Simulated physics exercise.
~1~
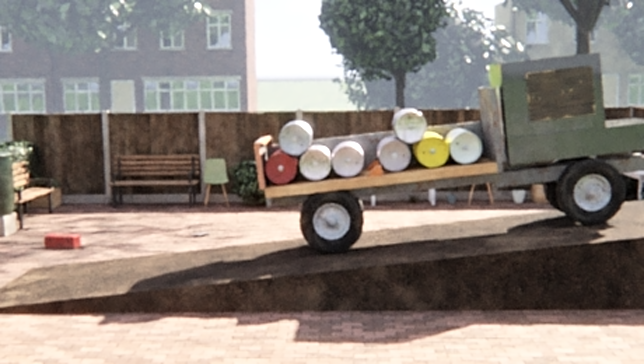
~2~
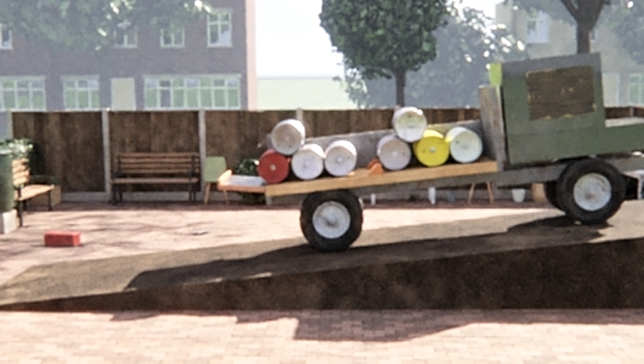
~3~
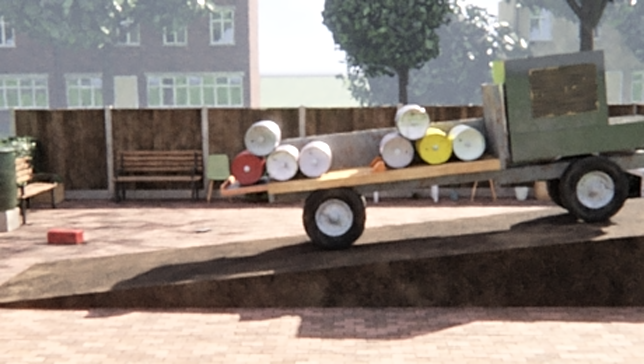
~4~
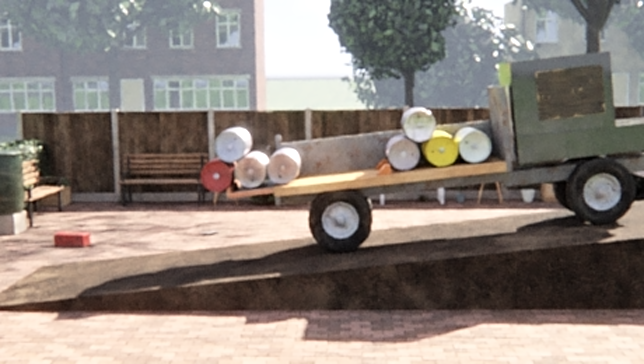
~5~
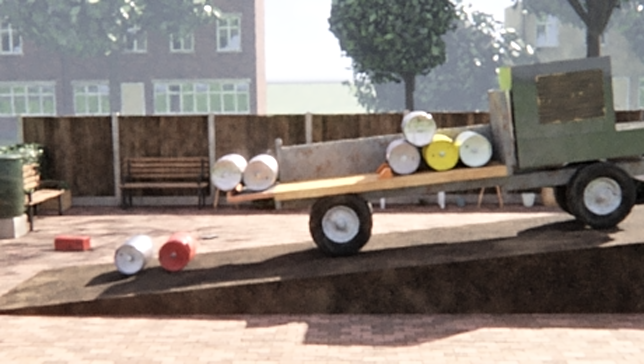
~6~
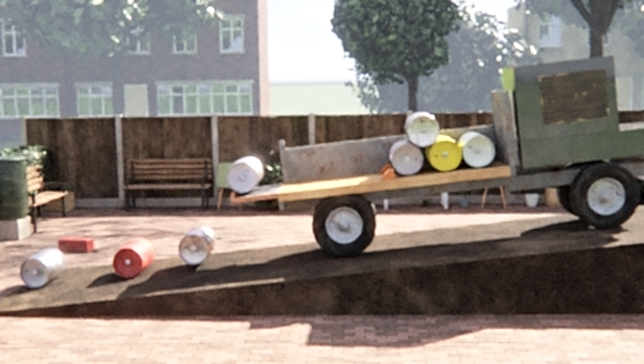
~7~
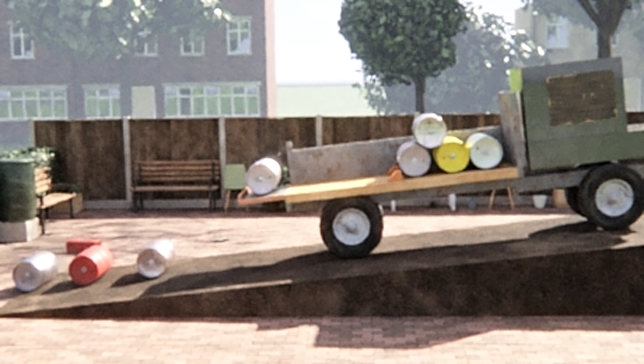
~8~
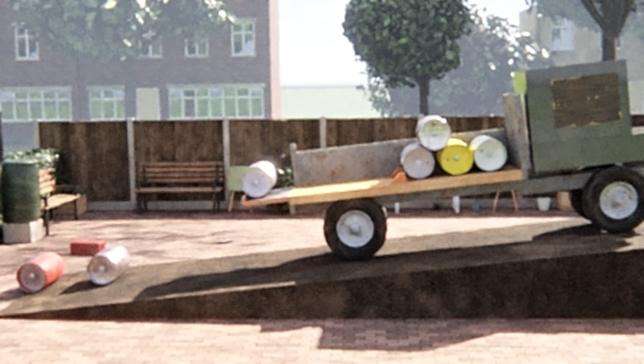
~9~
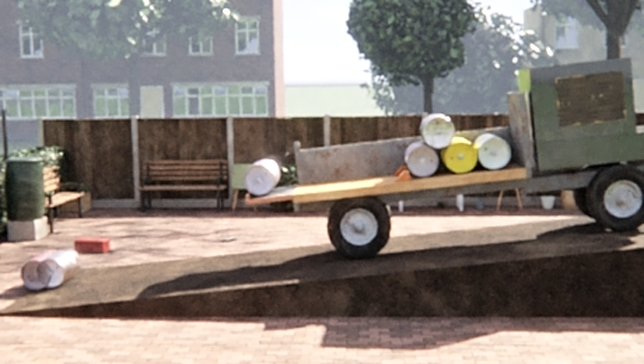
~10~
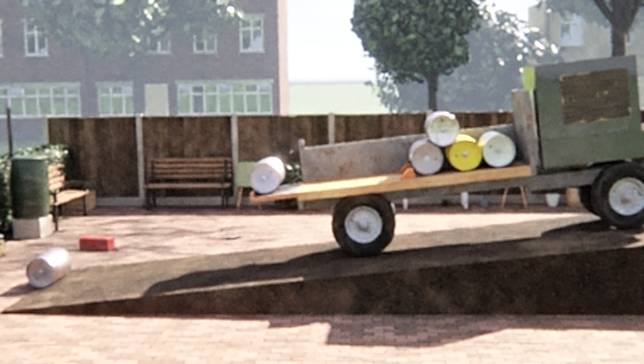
A red barrel and several white ones rolled left as the tailgate of a parked truck dropped, and some tumbled onto the slope and rolled down it, while one white barrel stayed on the lowered gate and the yellow one stayed put.
